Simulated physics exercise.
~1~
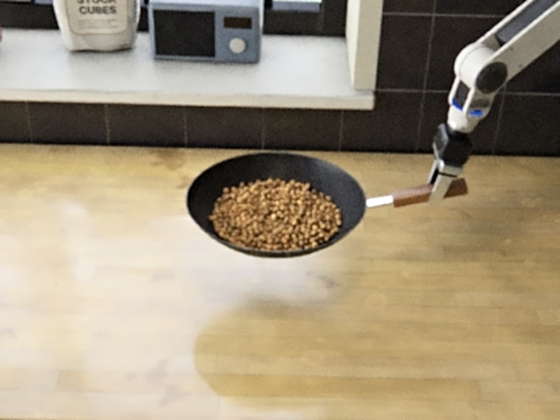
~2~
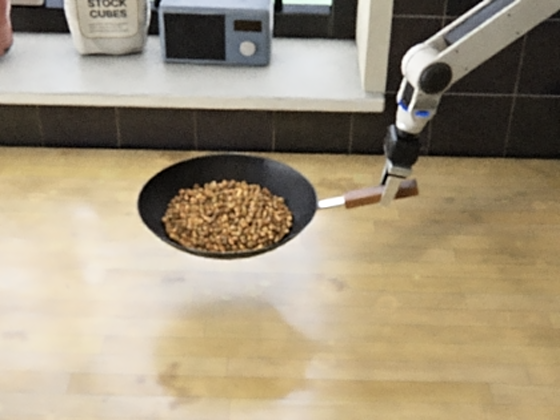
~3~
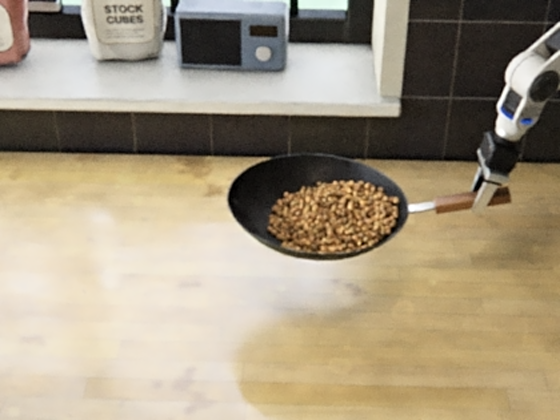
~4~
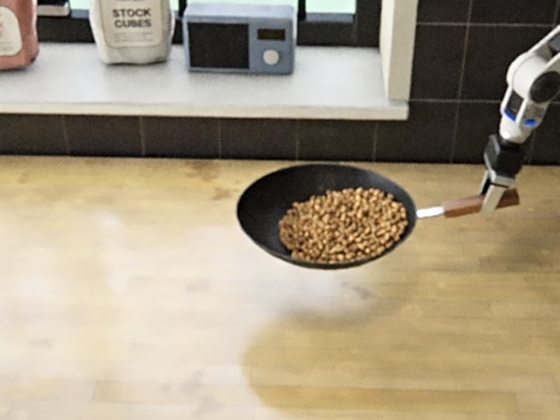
A robot arm holds a wok of chickpeas, moving it left, then right above the counter.
